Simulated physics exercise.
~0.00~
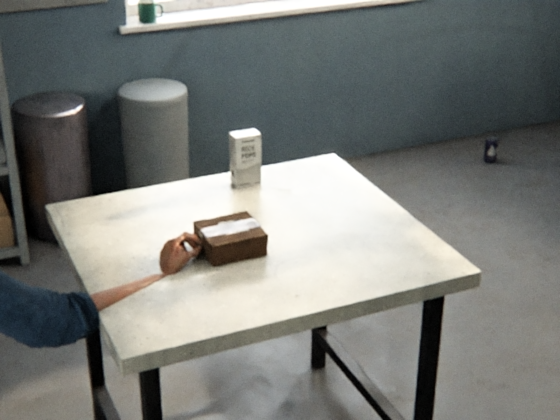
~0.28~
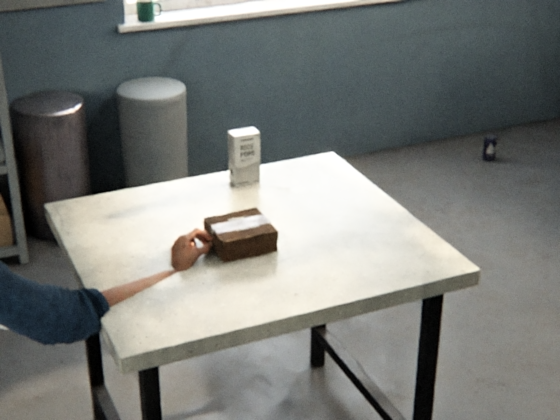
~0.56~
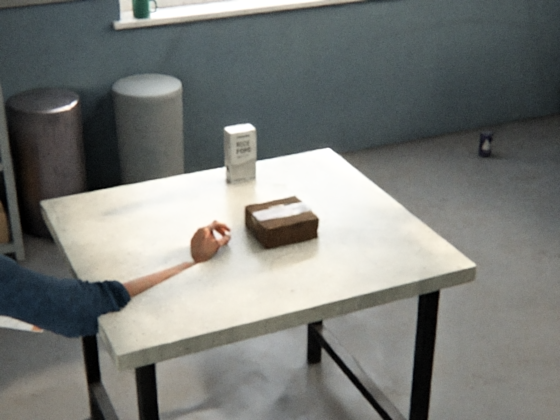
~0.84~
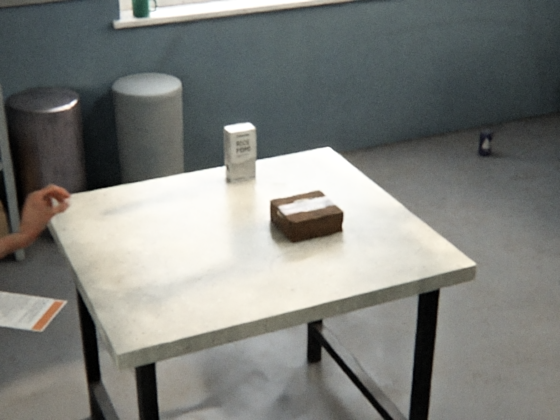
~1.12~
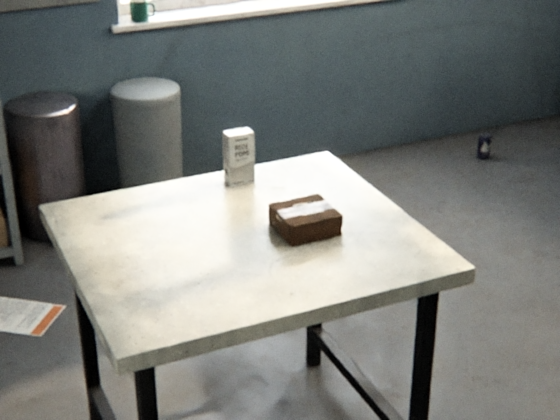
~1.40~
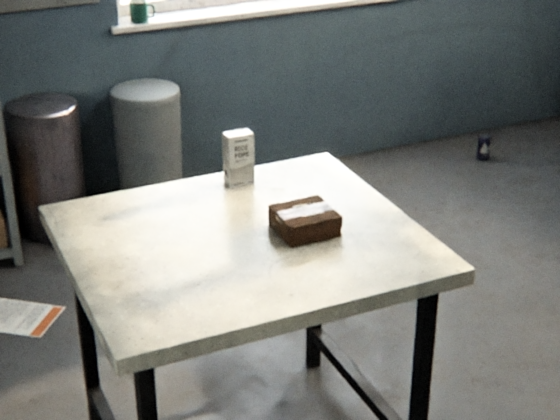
A brown box, pushed by a hand, slides right and stops on the table.
